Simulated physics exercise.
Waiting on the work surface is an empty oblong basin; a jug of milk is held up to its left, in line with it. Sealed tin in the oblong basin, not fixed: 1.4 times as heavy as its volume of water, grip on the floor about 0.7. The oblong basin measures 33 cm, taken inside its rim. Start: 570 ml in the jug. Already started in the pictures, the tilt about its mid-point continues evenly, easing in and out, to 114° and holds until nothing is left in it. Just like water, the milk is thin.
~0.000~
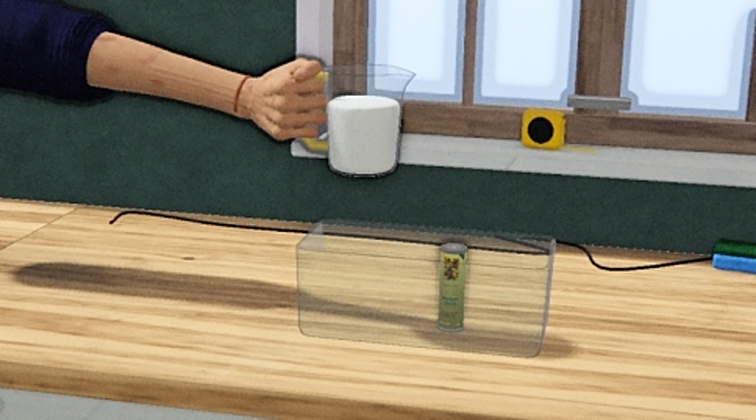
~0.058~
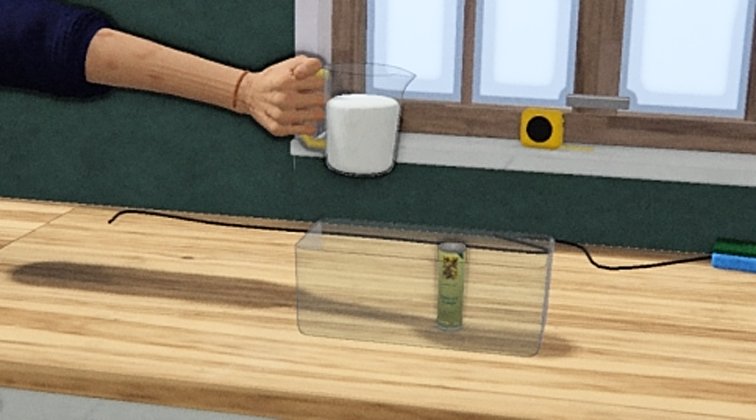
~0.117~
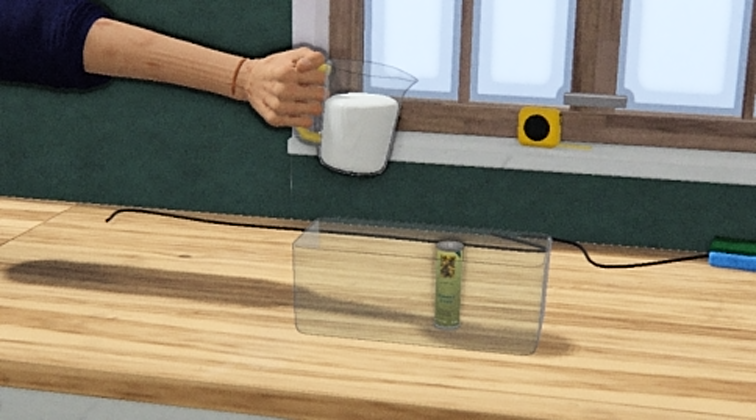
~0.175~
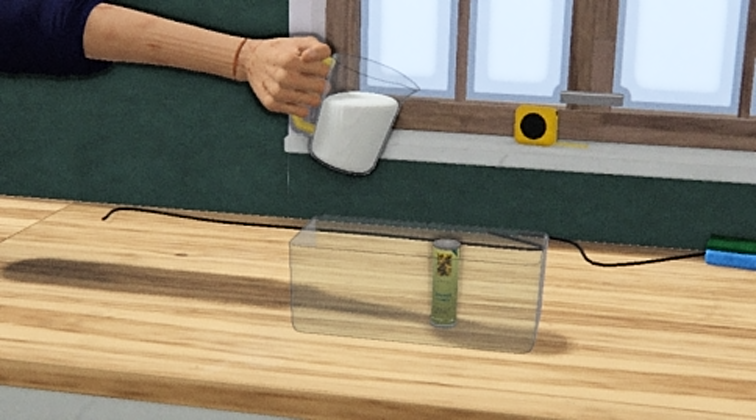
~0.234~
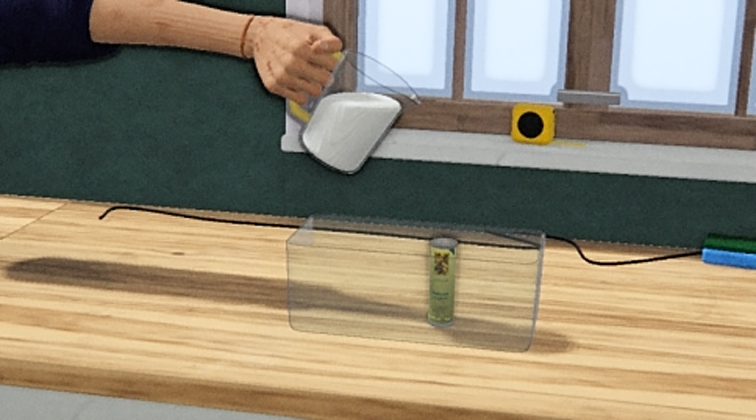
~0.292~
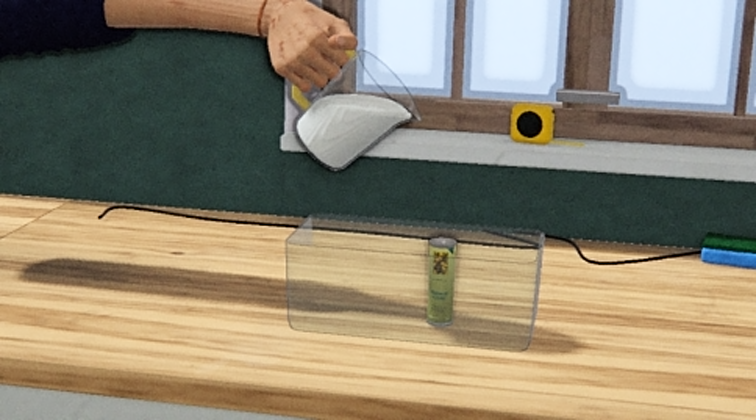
A hand held a clear jug of milk above a wooden worktop, up and to the left of a small tin in a see-through basin, then steadily tilted the jug over to the right.
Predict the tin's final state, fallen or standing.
It overturns.
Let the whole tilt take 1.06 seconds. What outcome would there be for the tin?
The tin would stay balanced.
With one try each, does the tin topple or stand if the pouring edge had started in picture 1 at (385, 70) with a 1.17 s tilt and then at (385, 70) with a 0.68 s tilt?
The tin stays vertical the first time and stays vertical the second time.
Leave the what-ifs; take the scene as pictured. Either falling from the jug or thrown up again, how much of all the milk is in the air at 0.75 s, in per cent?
Close to 14 in every hundred parts.
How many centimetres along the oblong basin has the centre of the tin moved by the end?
Looks like roughly 6.5 cm in total.
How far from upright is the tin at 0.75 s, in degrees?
Tilt: Around 0°.
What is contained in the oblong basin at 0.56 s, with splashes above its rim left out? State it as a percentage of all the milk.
Estimate - around 12 in a hundred parts.
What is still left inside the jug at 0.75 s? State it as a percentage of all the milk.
About 9 percent.
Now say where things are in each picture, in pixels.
In the first picture, it leans 0°; its right rim is at (416, 74); the milk meets the walls at (330, 100) and (400, 104); the oblong basin's rim runs from (309, 234) to (551, 254); the tin's top is at (454, 251).
In the second picture, it leans 2°; its right rim is at (416, 75); the milk meets the walls at (329, 99) and (399, 103).
In the third picture, it leans 8°; its right rim is at (418, 80); the milk meets the walls at (328, 97) and (399, 103).
In the fourth picture, it leans 18°; its right rim is at (420, 89); the milk meets the walls at (327, 98) and (398, 103).
In the fifth picture, it leans 30°; its right rim is at (422, 103); the milk meets the walls at (317, 108) and (402, 105).
In the sixth picture, it leans 44°; its right rim is at (422, 120); the milk meets the walls at (308, 111) and (412, 111).
By 0.56 s the tilt is 105° and 56 per cent is still to pour; the tin stands where it began.
By 0.75 s the tilt is 114° and 9 per cent is still to pour; the tin stands where it began.
By 0.96 s the tilt is 114° and 0 per cent is still to pour; the tin leans 27°.
By 1.18 s the tilt is 114° and 0 per cent is still to pour; the tin lies on its side.
At rest the tin lies on its side.
